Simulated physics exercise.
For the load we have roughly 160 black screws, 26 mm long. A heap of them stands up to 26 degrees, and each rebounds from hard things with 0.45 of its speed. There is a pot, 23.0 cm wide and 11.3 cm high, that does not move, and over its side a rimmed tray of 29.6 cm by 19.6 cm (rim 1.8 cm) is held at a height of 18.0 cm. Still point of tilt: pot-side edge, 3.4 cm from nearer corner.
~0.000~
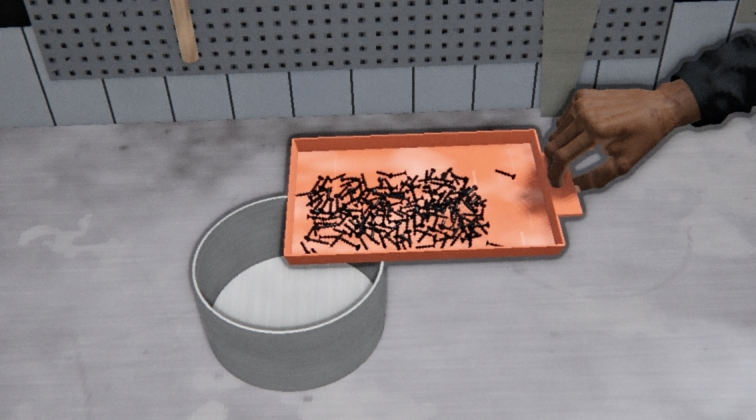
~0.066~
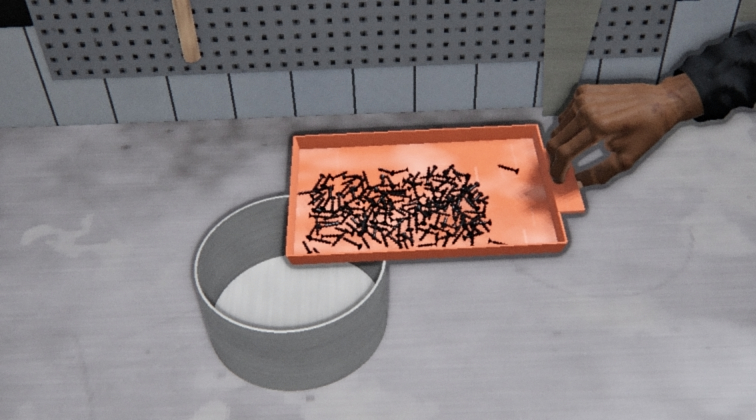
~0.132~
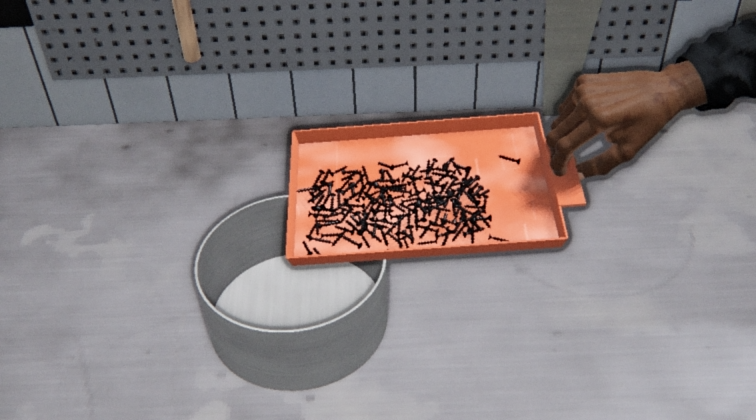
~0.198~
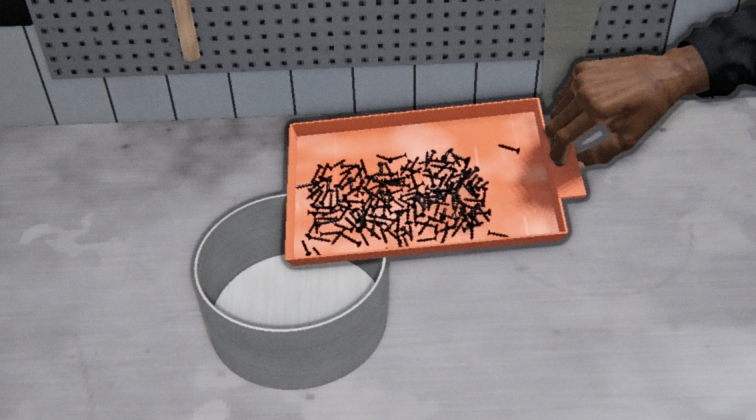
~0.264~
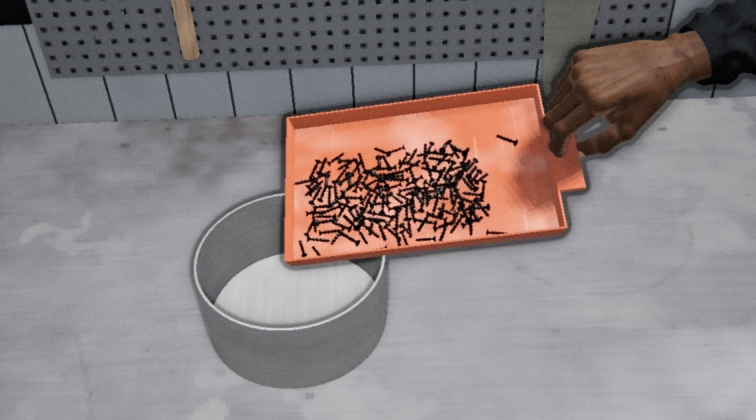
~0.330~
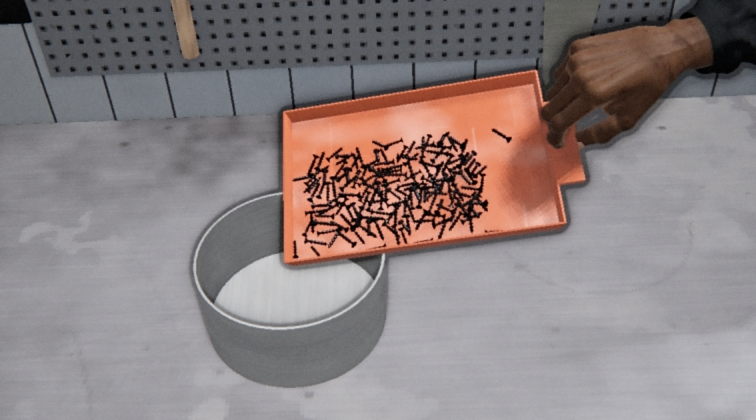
Orange rimmed tray of small black screws tilting gradually toward the viewer beside a gray pot, a hand at its right-hand handle.
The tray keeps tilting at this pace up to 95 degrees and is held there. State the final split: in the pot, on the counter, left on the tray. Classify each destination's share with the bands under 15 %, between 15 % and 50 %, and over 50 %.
Pot: Over 50 %; counter: Between 15 % and 50 %; left on the tray: Under 15 %.
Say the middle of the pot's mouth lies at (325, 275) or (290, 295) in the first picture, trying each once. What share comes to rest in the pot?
Roughly 90 per cent, then 95 per cent.
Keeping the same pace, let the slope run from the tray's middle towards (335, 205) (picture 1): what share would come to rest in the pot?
I'd say close to 100 %.
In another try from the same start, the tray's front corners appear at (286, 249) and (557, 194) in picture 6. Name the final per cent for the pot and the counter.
Pot 100; counter 0.
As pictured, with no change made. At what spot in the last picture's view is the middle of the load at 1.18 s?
Look about (317, 272) in the last view.
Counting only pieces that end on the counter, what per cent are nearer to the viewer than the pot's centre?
Estimate: Close to 100 per cent of the pieces.
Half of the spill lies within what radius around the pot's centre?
About 18 cm from the centre.
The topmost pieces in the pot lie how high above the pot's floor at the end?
2.5 cm.
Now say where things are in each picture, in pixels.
The first frame shows tray tilt 0 degrees, front corners at (289, 253) and (560, 242); middle of the pieces at (398, 214); pot at (288, 259).
The second frame shows tray tilt 1 degrees, front corners at (291, 253) and (562, 240); middle of the pieces at (400, 212).
The third frame shows tray tilt 5 degrees, front corners at (291, 254) and (563, 235), lowest corner left front; middle of the pieces at (399, 208).
The fourth frame shows tray tilt 10 degrees, front corners at (290, 256) and (562, 229), lowest corner left front; middle of the pieces at (398, 204).
The fifth frame shows tray tilt 14 degrees, front corners at (289, 257) and (561, 224), lowest corner left front; middle of the pieces at (397, 199).
The sixth frame shows tray tilt 19 degrees, front corners at (289, 258) and (561, 219), lowest corner left front; middle of the pieces at (395, 195); pot at (289, 255). Its pace works out near 70 degrees a second.
After 0.84 s, tilt 55 degrees; the tray holds 100 %, the pot 0 %.
After 1.18 s, tilt 79 degrees; the tray holds 65 %, the pot 10 %.
Then, at 1.62 s, tilt 95 degrees; the tray holds 0 %, the pot 65 %.
At rest (2.6 s), pot 65 %, counter 35 %, tray 0 %.
